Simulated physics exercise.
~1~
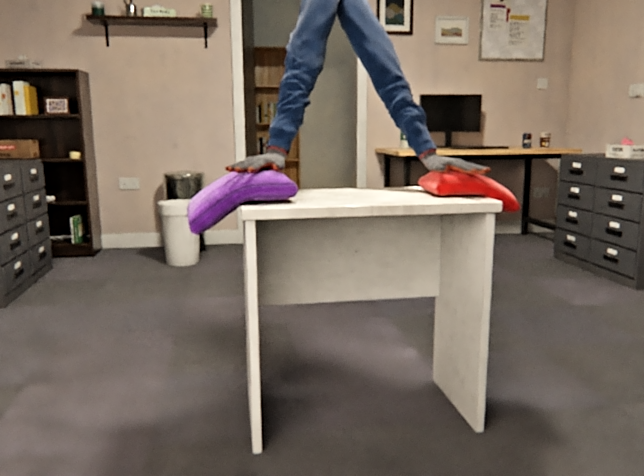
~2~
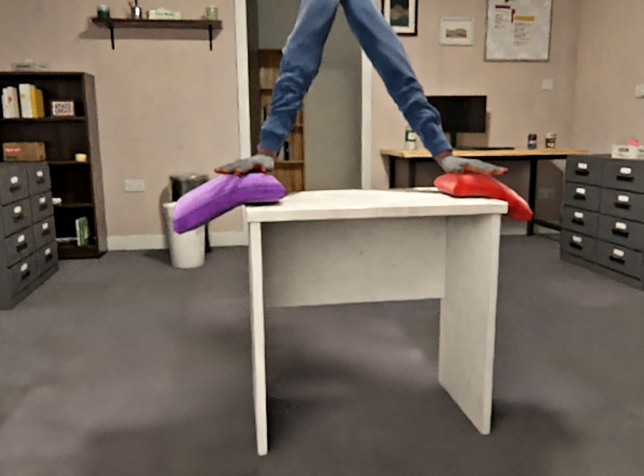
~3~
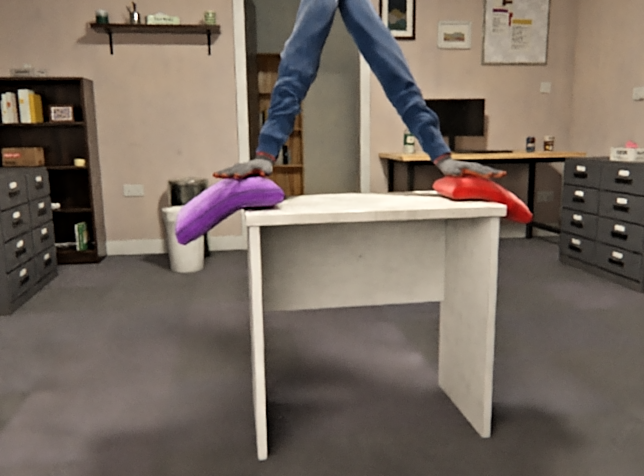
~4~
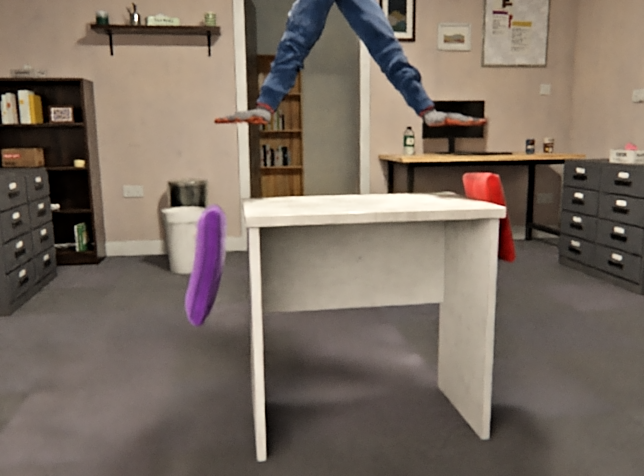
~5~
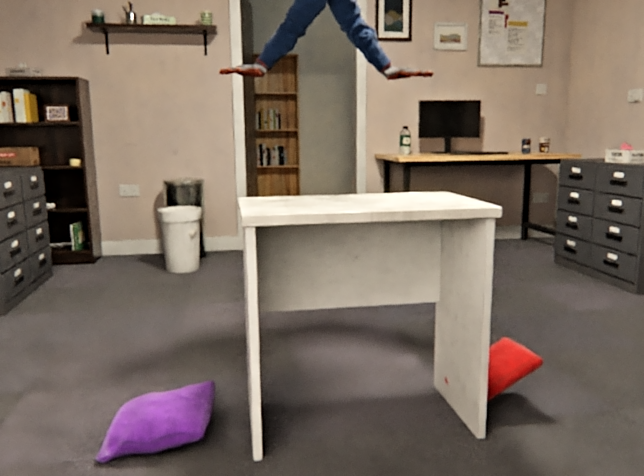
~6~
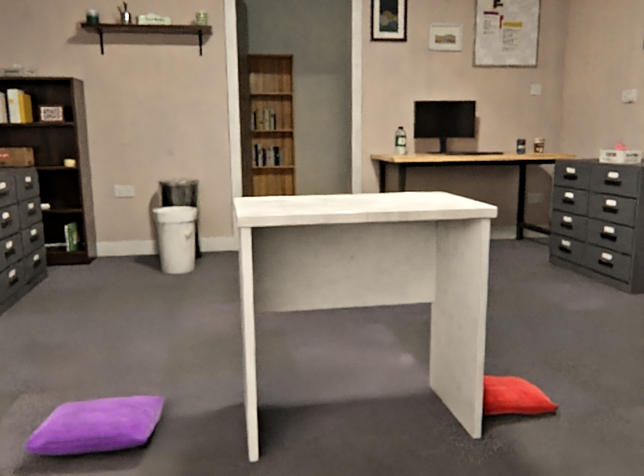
Two gloved hands push a purple cushion and a red sack outward over opposite ends of a low white table, then lift away. The cushion tips off the left end and the sack slides off the right, and both end up lying on the floor.
